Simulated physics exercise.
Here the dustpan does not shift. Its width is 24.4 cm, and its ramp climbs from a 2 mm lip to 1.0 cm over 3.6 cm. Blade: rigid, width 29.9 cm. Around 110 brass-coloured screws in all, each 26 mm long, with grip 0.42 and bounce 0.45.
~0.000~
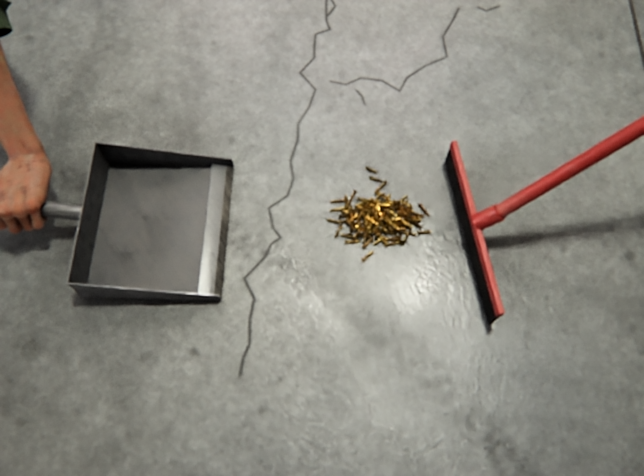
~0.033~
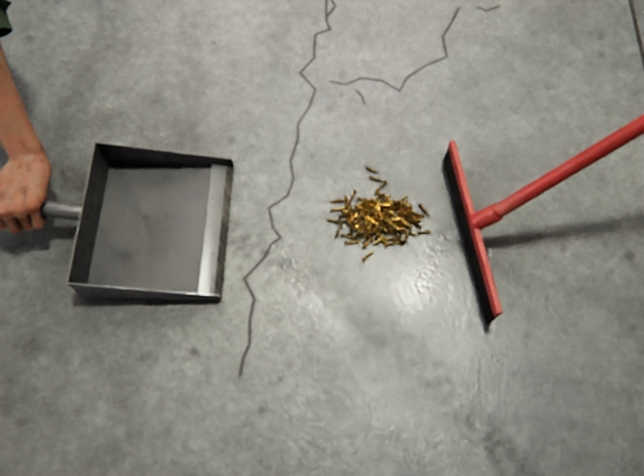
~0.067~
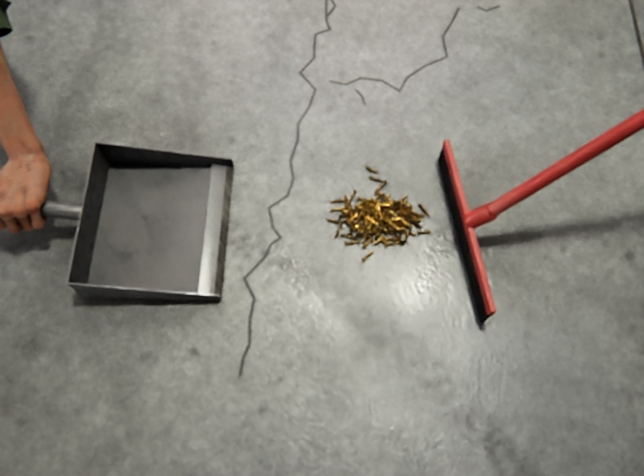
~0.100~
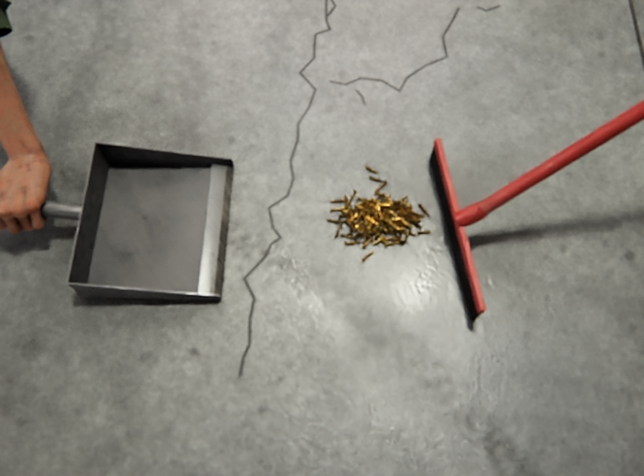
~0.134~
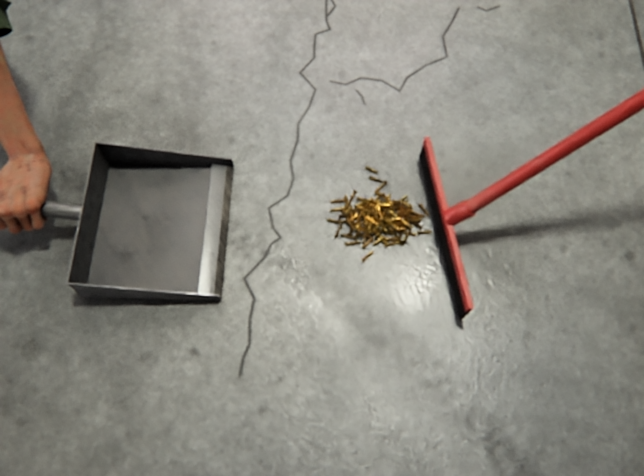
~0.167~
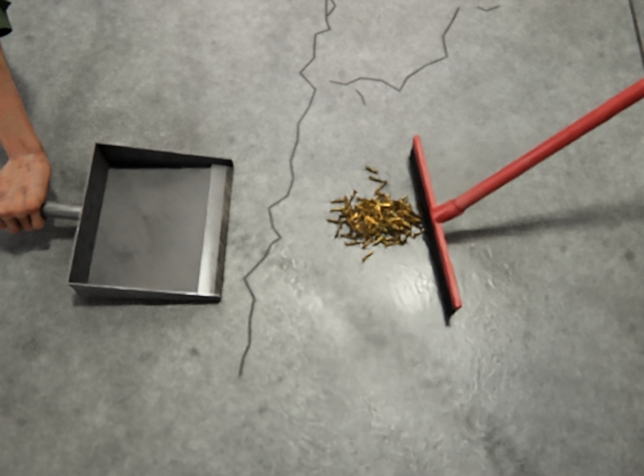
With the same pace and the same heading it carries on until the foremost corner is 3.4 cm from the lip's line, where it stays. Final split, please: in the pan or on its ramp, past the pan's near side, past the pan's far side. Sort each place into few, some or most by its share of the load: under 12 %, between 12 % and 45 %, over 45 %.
Shares: In the pan or on its ramp: Few; past the pan's near side: Few; past the pan's far side: Few.
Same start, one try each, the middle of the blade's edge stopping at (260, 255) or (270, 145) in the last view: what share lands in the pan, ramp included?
Some 10 and 0 per cent.
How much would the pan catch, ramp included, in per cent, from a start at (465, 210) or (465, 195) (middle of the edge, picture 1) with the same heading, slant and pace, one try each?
Roughly 5 % and 0 %.
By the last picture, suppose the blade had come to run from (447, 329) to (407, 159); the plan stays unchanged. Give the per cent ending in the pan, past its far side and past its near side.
The pan gets 15, the far side 0 and the near side 5.
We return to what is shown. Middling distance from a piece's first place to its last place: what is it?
24 cm or so.
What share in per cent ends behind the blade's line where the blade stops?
Around 0 in a hundred.
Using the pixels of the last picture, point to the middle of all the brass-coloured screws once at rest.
Somewhere around (244, 206) in the final frame.
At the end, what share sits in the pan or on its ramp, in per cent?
Estimate: Near 5 %.
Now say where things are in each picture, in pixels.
The first picture shows blade from (499, 313) to (453, 146), moved 0.0 cm, 0 of the pieces shifted so far; middle of the pieces at (382, 217); pan at (151, 228).
The second picture shows blade from (497, 313) to (451, 146), moved 0.3 cm, 0 of the pieces shifted so far; middle of the pieces at (382, 217).
The third picture shows blade from (491, 312) to (446, 145), moved 1.2 cm, 0 of the pieces shifted so far; middle of the pieces at (382, 217).
The fourth picture shows blade from (481, 310) to (437, 144), moved 2.7 cm, 0 of the pieces shifted so far; middle of the pieces at (382, 217).
The fifth picture shows blade from (469, 308) to (426, 142), moved 4.5 cm, 0 of the pieces shifted so far; middle of the pieces at (382, 217).
The sixth picture shows blade from (457, 306) to (416, 141), moved 6.3 cm, 2 of the pieces shifted so far; middle of the pieces at (382, 217); pan at (151, 228). Its pace works out near 0.54 m/s, heading 8 degrees away from the viewer's side.
After 0.42 s, middle of the blade 20 cm from the lip; 0 % over the lip, far side 0 %, near side 0 %.
Then, at 0.60 s, middle of the blade 11 cm from the lip; 0 % over the lip, far side 0 %, near side 0 %.
After 0.89 s, middle of the blade 6 cm from the lip; 5 % over the lip, far side 5 %, near side 0 %.
By 1.2 s all is still; pan 5 %, near side 0 %, far side 5 %, in front of the lip or behind the blade 90 %.
